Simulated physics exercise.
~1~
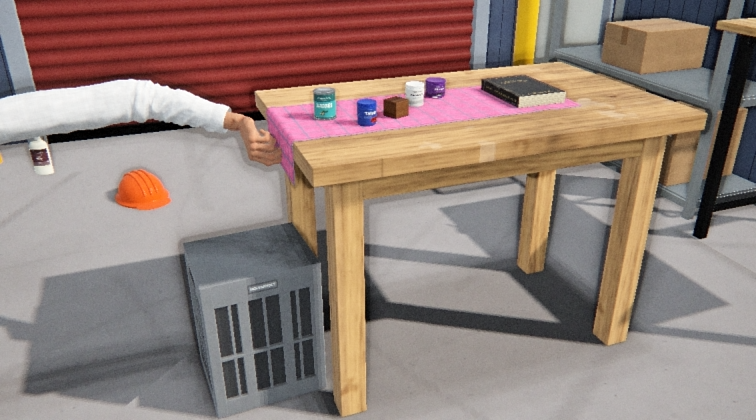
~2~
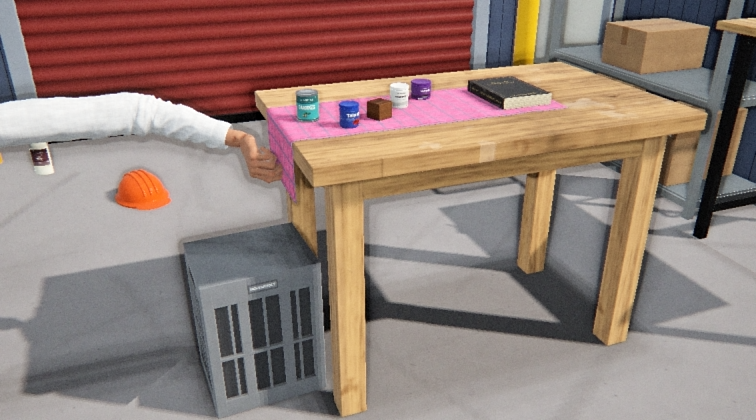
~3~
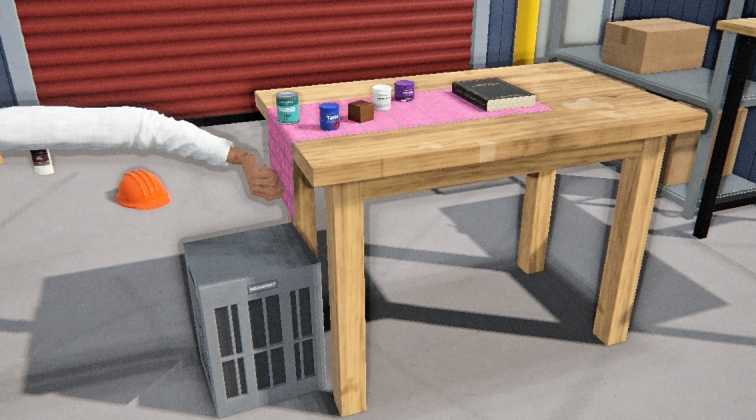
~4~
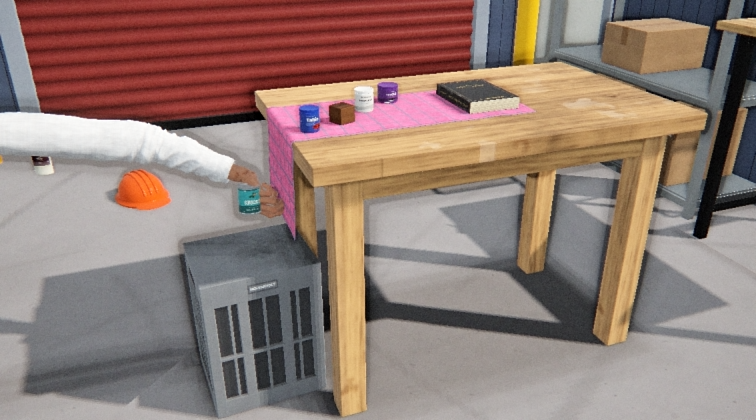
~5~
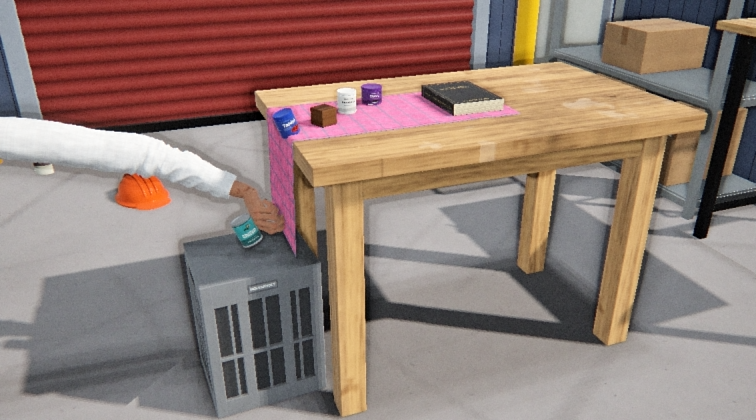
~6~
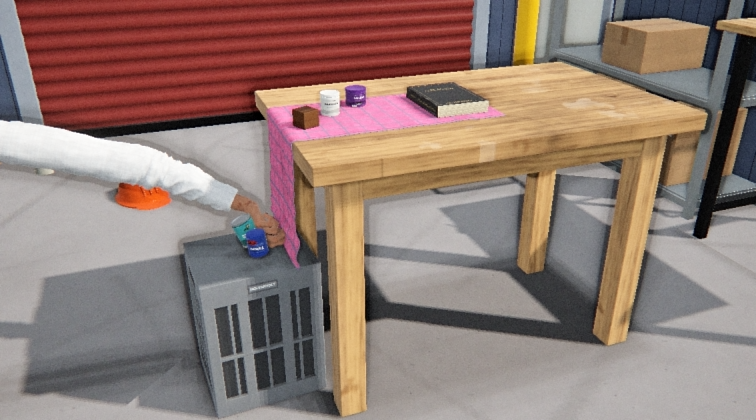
At the start, a hand in a white sleeve grips the end of a pink cloth on a wooden workbench, where five small items and a dark book rest. The hand draws the cloth down over the left edge, and everything on it slides left together. The turquoise can goes over the edge first and drops onto the grey crate below. The blue pot then tips at the edge and falls beside it. At the end, the cloth hangs down to the crate, while the brown cube, white pot, purple pot and book remain on the bench.
